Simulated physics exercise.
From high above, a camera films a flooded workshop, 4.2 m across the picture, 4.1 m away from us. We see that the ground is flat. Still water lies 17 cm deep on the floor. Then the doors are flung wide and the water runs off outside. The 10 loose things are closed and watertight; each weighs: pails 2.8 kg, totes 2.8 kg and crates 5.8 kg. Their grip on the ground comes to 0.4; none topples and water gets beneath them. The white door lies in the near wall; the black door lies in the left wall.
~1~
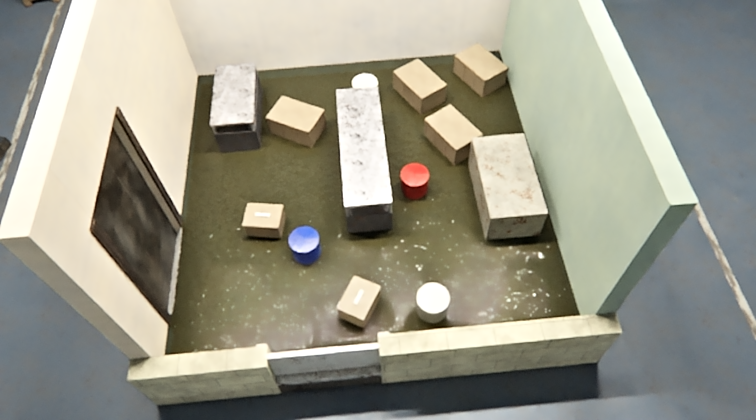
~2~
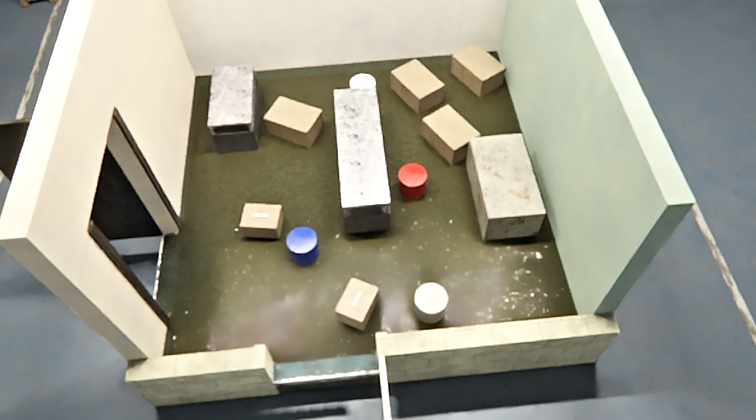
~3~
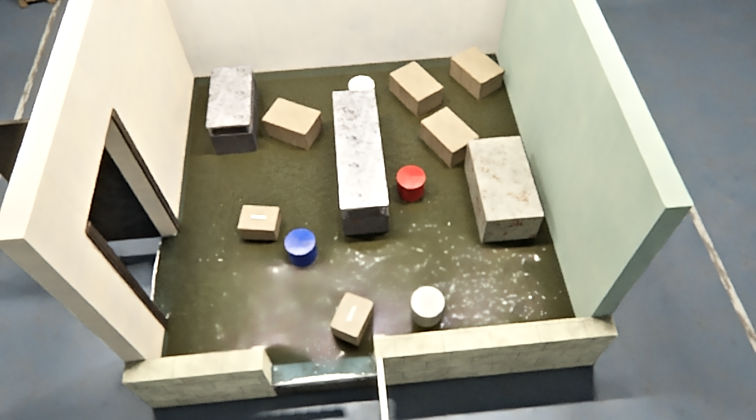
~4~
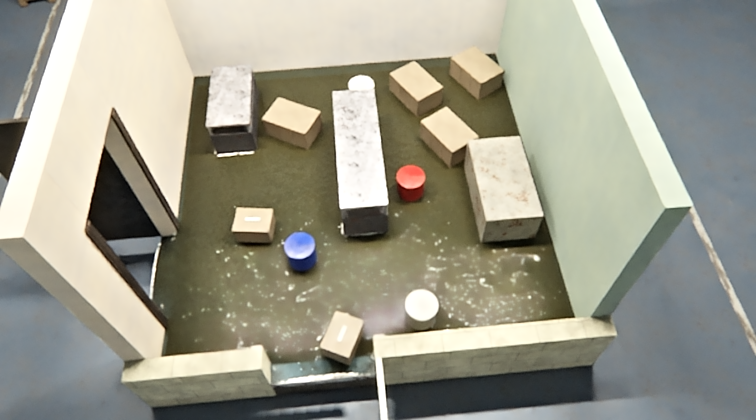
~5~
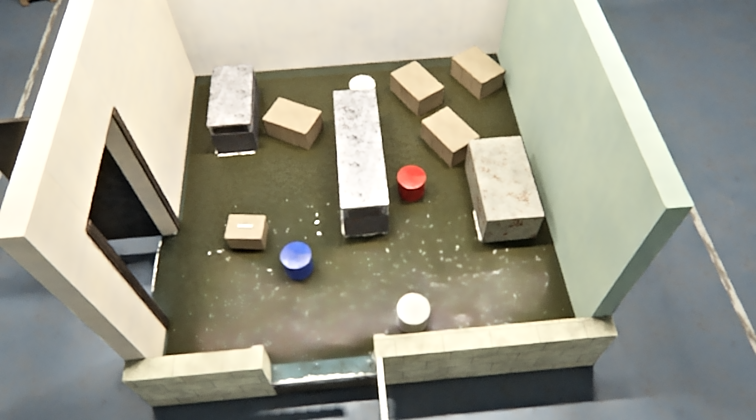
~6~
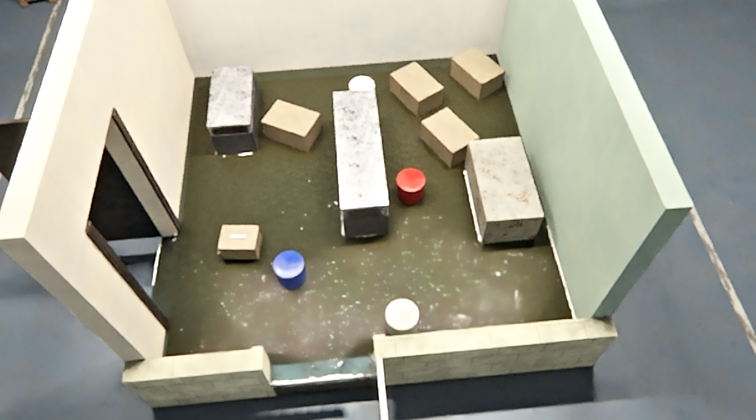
Small boxes and pails drift on the murky water of a flooded workshop, seen from high above by a still camera. Tan boxes, larger grey and beige blocks, and blue, red and white pails are scattered between pale walls. The doors in the left and near walls swing open, then a small front box slips out of view at the near doorway, while the blue pail, front white pail and left box slide slowly nearer.
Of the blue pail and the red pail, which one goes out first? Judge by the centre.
The red one.
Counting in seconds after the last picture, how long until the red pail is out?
Roughly 6.0 s, I'd say.
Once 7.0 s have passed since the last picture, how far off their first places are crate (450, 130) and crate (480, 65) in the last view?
In turn: 100 cm, 30 cm.
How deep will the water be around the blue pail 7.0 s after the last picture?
9 cm, roughly.
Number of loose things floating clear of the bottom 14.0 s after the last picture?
At that instant the tally stands at 4.
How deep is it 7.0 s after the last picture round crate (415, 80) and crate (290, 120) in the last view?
About 9 and 9 cm.
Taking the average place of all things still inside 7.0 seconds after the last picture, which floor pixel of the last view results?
I'd put it close to (346, 204) in the last view.
Then, 2.0 s after the last picture the blue pail is near (252, 310), 0.9 m from its start, afloat; the red pail is near (407, 218), 0.5 m from its start, afloat; 2 of 10 are out; 8 afloat.
Then, 7.0 s after the last picture the blue pail is near (254, 338), 1.1 m from its start, afloat; the red pail has gone out (6.2 s after the last picture); 4 of 10 are out; 6 afloat.
Then, 14.0 s after the last picture the blue pail has gone out (9.2 s after the last picture); the red pail has gone out (6.2 s after the last picture); 6 of 10 are out; 4 afloat.
Then, 18.0 s after the last picture the blue pail has gone out (9.2 s after the last picture); the red pail has gone out (6.2 s after the last picture); 7 of 10 are out; 3 afloat.
